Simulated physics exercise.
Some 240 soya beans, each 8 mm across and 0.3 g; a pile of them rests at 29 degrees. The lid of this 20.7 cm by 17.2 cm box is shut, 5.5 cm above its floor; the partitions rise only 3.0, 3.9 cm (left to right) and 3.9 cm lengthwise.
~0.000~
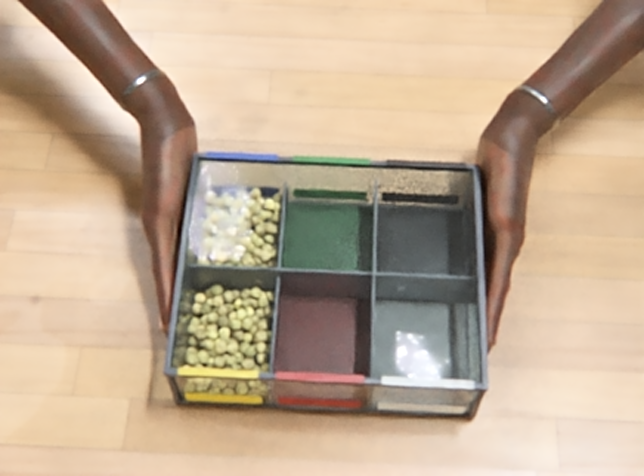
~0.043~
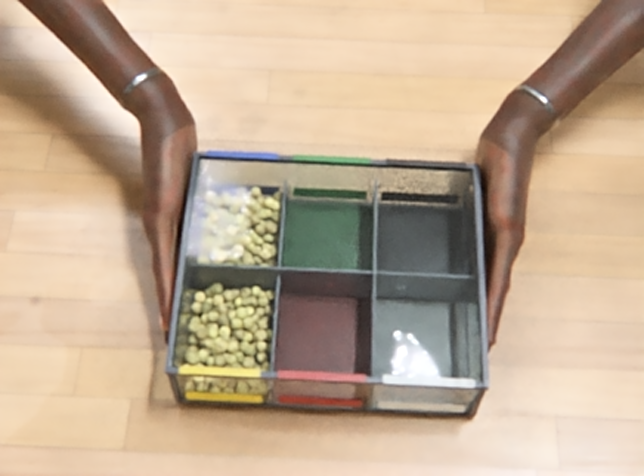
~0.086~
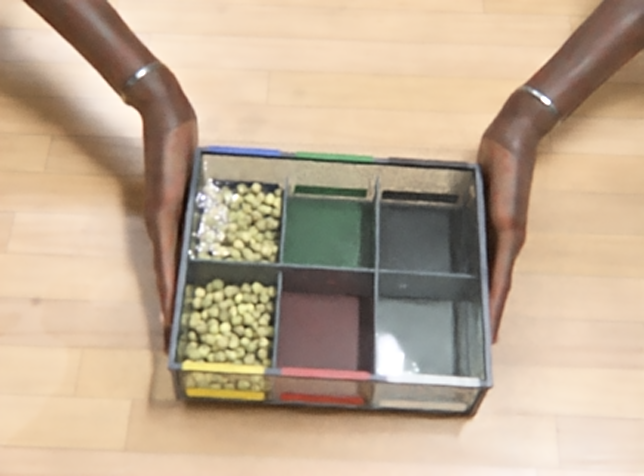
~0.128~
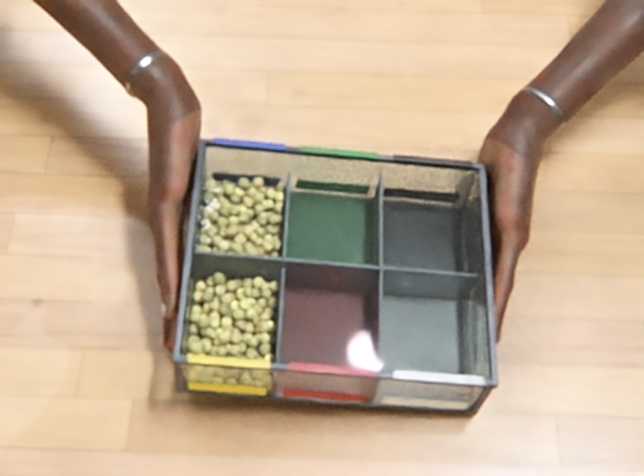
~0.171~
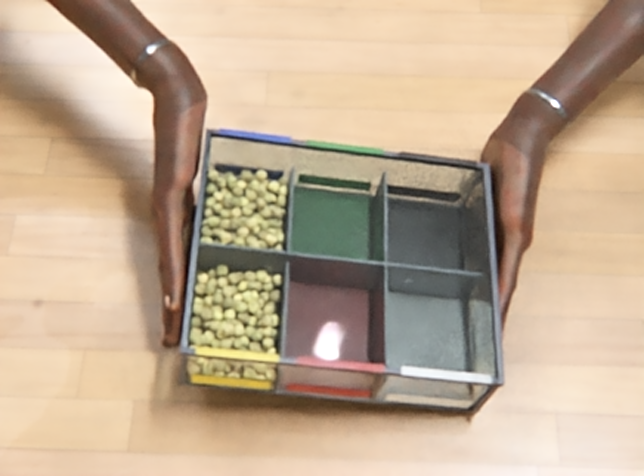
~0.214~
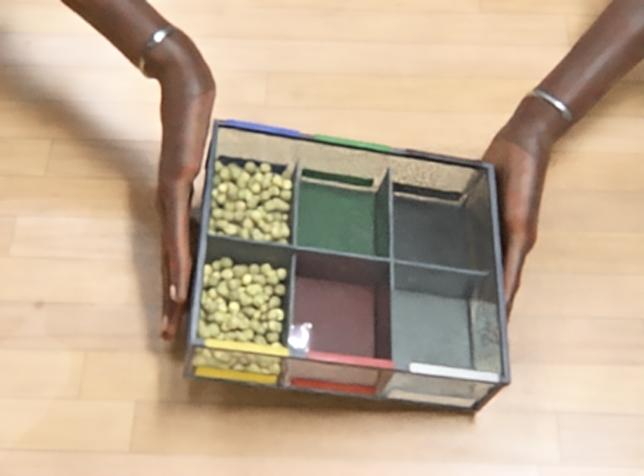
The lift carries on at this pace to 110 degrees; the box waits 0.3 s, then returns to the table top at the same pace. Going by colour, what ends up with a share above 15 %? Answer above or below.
Red: Below, blue: Below, green: Below, yellow: Below, white: Above, black: Above.
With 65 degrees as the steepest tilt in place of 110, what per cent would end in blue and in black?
In that case blue 50; black 0.
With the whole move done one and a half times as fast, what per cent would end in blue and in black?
In that case blue 0, black 55.
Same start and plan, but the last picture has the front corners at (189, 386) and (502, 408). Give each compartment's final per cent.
Red 45, blue 0, green 0, yellow 20, white 35, black 0.
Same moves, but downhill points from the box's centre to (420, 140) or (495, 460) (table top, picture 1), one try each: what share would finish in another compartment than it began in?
About 65 and 85 per cent.
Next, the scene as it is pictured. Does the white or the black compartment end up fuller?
The black one has more.
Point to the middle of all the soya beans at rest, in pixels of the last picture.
Near (436, 271).
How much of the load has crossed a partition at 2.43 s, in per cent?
About 100 per cent.
After 1.54 s, tilt 110 degrees; red 15 %, green 25 %, white 25 %, black 35 %.
Then, at 2.43 s, tilt 56 degrees; green 10 %, white 35 %, black 55 %.
After 3.31 s, tilt 0 degrees; green 10 %, white 35 %, black 55 %.
At rest (3.8 s), red 0 %, blue 0 %, green 10 %, yellow 0 %, white 35 %, black 55 %.
